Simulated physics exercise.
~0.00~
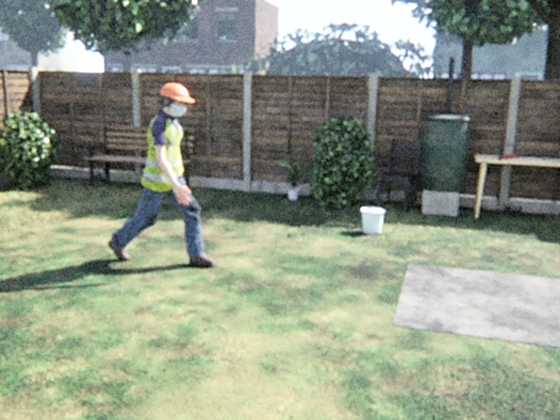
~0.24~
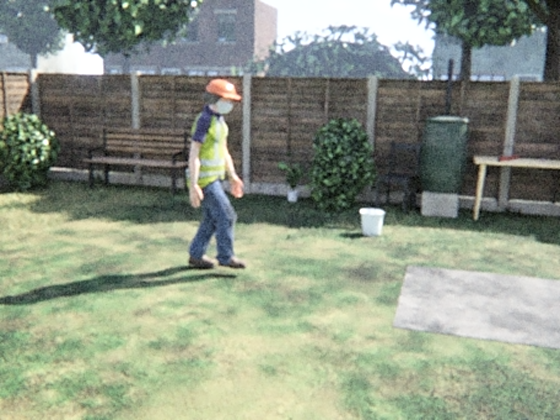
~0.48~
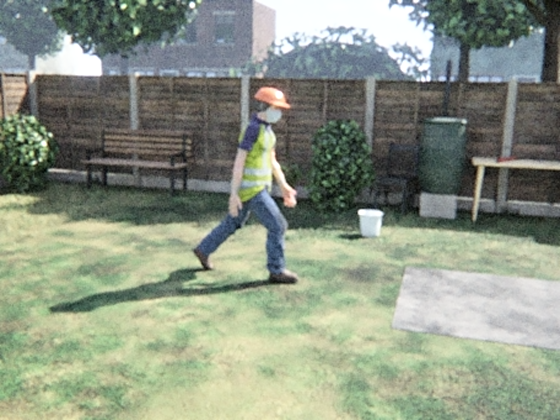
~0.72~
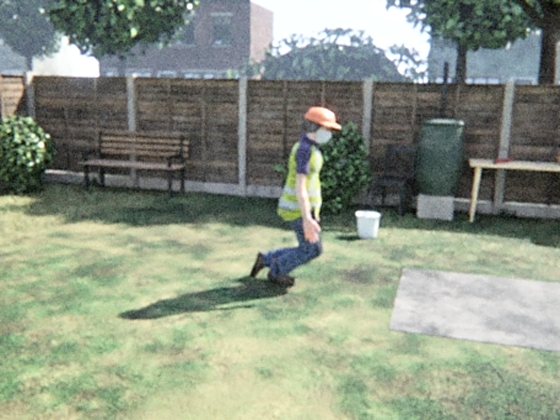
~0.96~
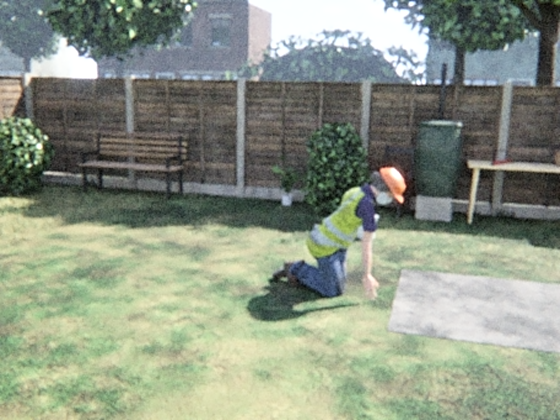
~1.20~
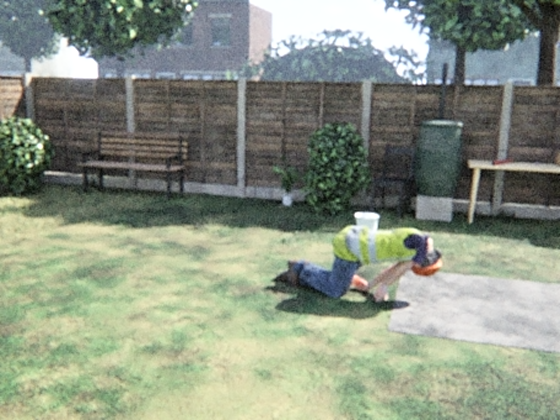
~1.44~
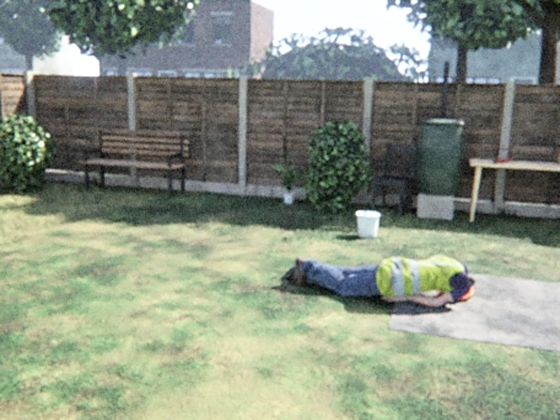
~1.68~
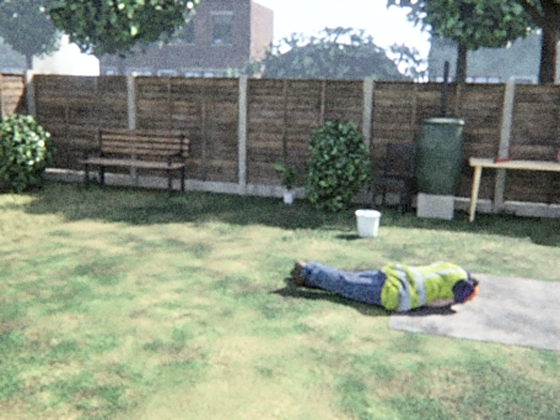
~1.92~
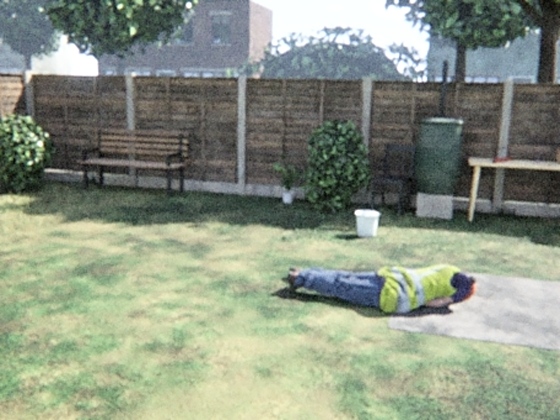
A worker walks right, drops to the knees and ends face down across a gray mat's edge.
